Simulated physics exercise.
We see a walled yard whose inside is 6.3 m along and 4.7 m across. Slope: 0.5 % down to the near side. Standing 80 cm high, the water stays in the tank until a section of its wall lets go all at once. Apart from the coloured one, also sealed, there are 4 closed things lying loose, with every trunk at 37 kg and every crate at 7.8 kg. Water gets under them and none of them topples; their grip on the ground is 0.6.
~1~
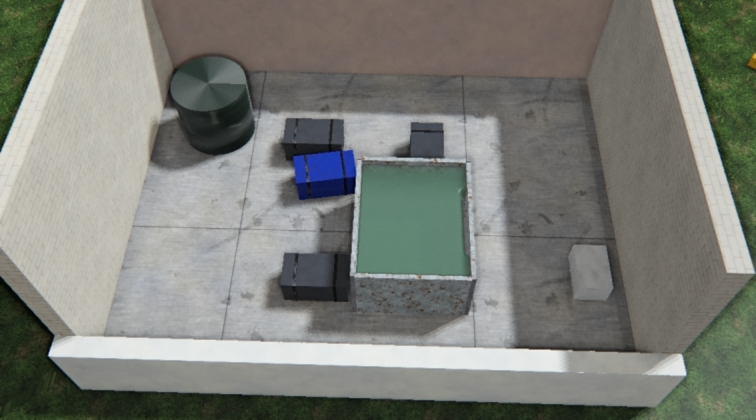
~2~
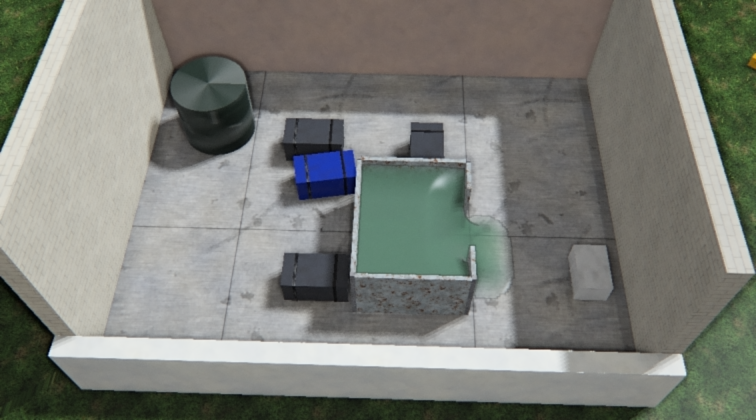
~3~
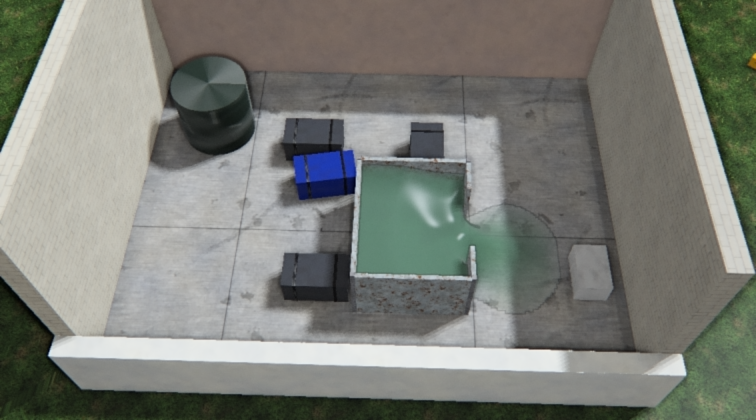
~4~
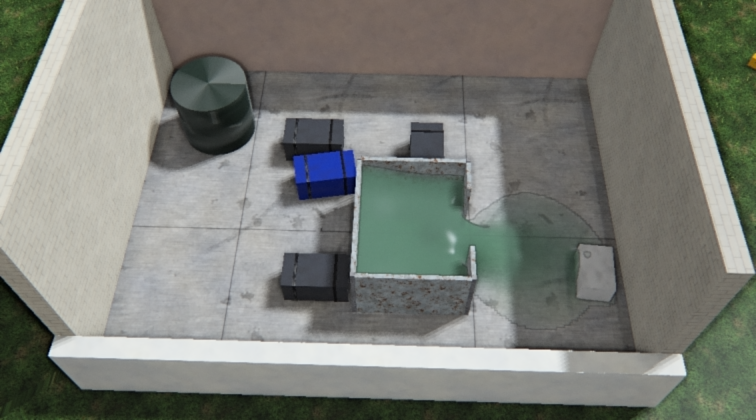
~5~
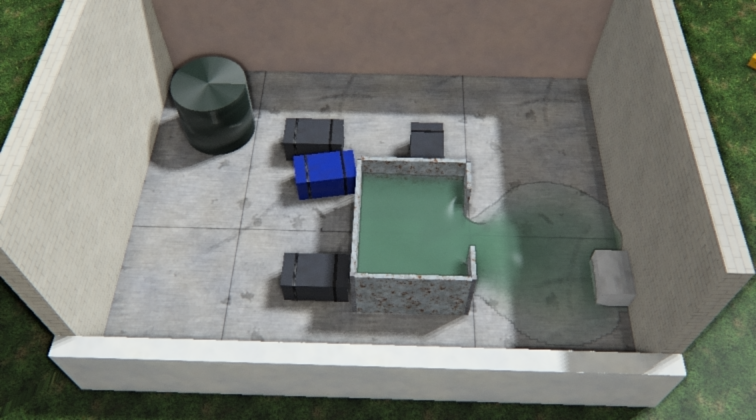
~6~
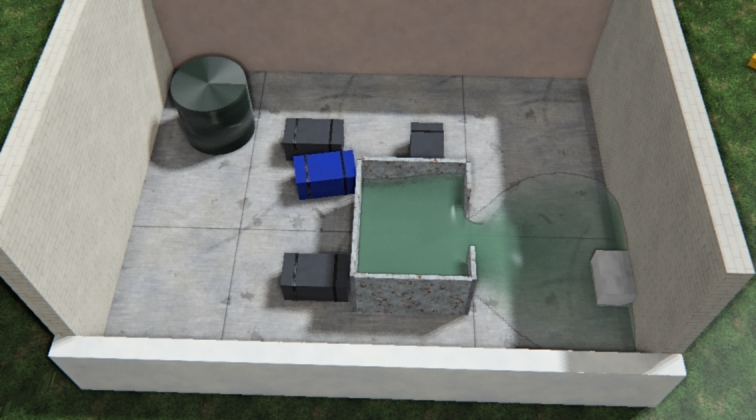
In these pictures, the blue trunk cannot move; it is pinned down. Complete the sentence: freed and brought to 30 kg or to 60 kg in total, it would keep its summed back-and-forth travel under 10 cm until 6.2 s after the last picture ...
It would do so at both masses.
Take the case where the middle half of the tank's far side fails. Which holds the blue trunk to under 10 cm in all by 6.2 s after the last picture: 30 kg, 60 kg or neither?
Under that change, the lighter pick does it.
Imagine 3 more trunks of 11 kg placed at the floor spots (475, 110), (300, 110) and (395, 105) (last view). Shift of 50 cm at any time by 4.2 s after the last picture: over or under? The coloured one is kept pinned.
Each in turn: Further than that, not that far, further than that.
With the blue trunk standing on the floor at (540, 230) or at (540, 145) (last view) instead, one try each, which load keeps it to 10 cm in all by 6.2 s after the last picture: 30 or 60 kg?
Well, nothing does it for the first, just the big one for the second.
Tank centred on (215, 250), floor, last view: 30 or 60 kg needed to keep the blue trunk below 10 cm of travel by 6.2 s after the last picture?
In that case the lighter mass suffices.
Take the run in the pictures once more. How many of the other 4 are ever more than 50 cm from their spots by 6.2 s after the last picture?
1.
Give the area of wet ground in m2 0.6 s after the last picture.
Some 8.5 m2 of it.
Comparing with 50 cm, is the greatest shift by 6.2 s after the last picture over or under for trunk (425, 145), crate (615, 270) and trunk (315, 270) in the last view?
Order as listed: Below threshold / above threshold / below threshold.
Then, 0.6 s after the last picture the blue trunk would be 0 cm from its start with 30 kg and 0 cm from its start with 60 kg; 0 cm of water round it then.
Then, 2.3 s after the last picture the blue trunk would be 0 cm from its start with 30 kg and 0 cm from its start with 60 kg; 0 cm of water round it then.
Then, 4.2 s after the last picture the blue trunk would be 0 cm from its start with 30 kg and 0 cm from its start with 60 kg; 2 cm of water round it then.
Then, 6.2 s after the last picture the blue trunk would be 0 cm from its start with 30 kg and 0 cm from its start with 60 kg; 3 cm of water round it then.
